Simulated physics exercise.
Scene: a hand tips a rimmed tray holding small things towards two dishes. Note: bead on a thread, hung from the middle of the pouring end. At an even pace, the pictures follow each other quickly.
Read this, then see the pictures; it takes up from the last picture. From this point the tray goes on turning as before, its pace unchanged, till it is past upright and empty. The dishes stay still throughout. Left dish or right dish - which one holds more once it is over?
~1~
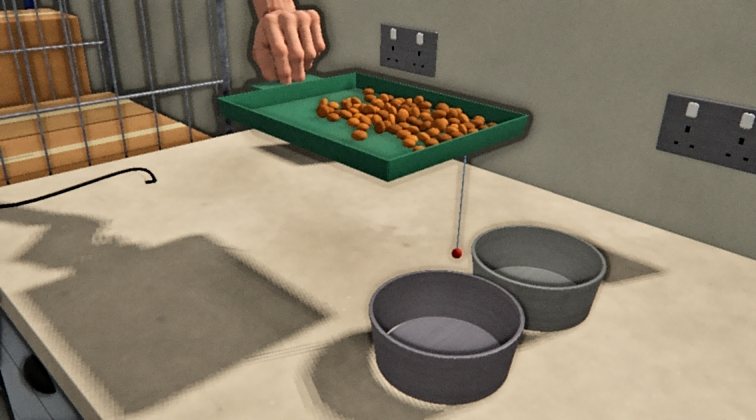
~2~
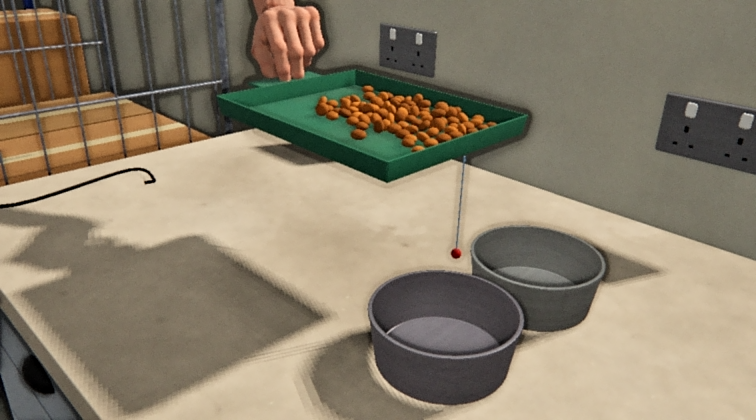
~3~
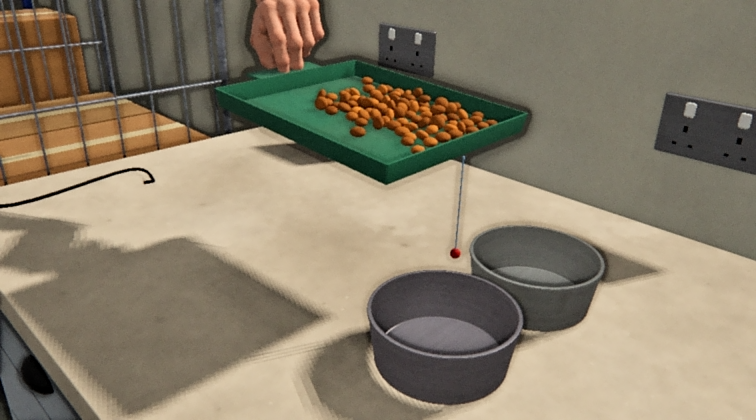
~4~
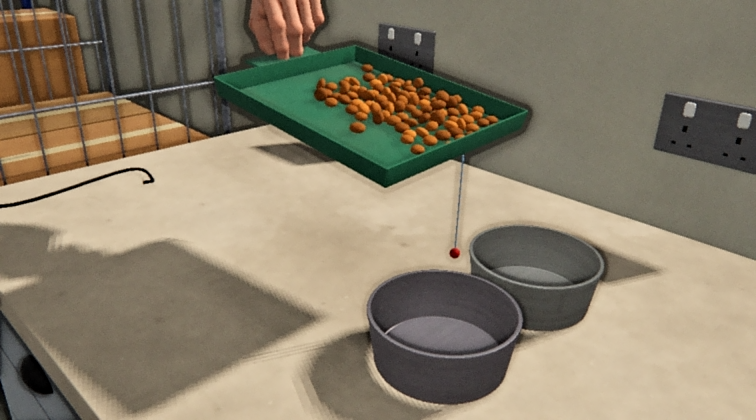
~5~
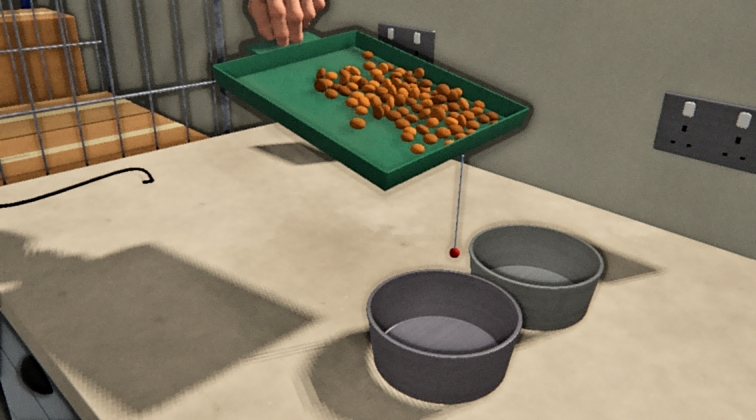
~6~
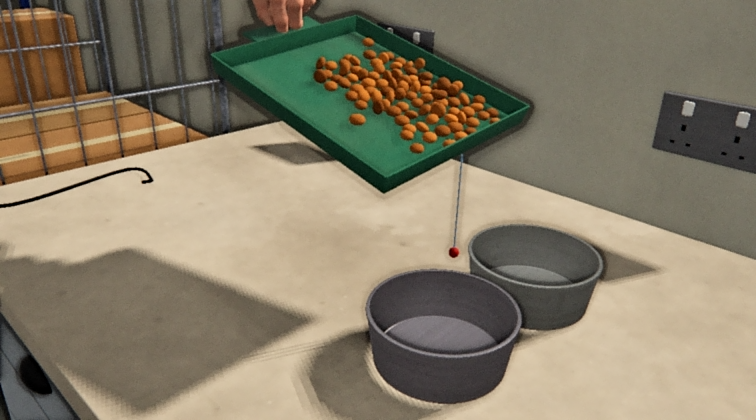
The left one holds more.
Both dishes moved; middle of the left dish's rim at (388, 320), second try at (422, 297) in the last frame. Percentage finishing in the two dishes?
90 %, 90 %.
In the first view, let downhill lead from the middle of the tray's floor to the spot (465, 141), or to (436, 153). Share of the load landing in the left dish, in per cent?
About 10 and 50 percent.
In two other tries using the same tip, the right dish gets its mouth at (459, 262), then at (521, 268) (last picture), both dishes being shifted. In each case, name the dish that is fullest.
Well, the first try goes to the leftward dish and the second to the leftward dish.
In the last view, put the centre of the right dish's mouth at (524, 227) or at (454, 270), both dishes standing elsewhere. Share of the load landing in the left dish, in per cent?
Close to 40 in a hundred first, close to 40 in a hundred second.
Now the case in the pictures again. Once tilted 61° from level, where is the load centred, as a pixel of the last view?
Mark it at roughly (423, 135) in the final frame.
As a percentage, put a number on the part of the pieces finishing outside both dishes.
It comes to some 10 in a hundred.
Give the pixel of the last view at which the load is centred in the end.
Somewhere around (428, 355) in the last picture.
Soon, tray tipped steeply; nearly all on the tray; a stray few in the air.
A while on, tray tipped right over; about a quarter on the tray; about half in the left dish; a stray few outside both; about a quarter in the air.
Towards the end, tray tipped past a quarter turn; nearly all in the left dish; a small part outside both.
Finally, tray tipped past a quarter turn; nearly all in the left dish; none in the right dish; a small part outside both.
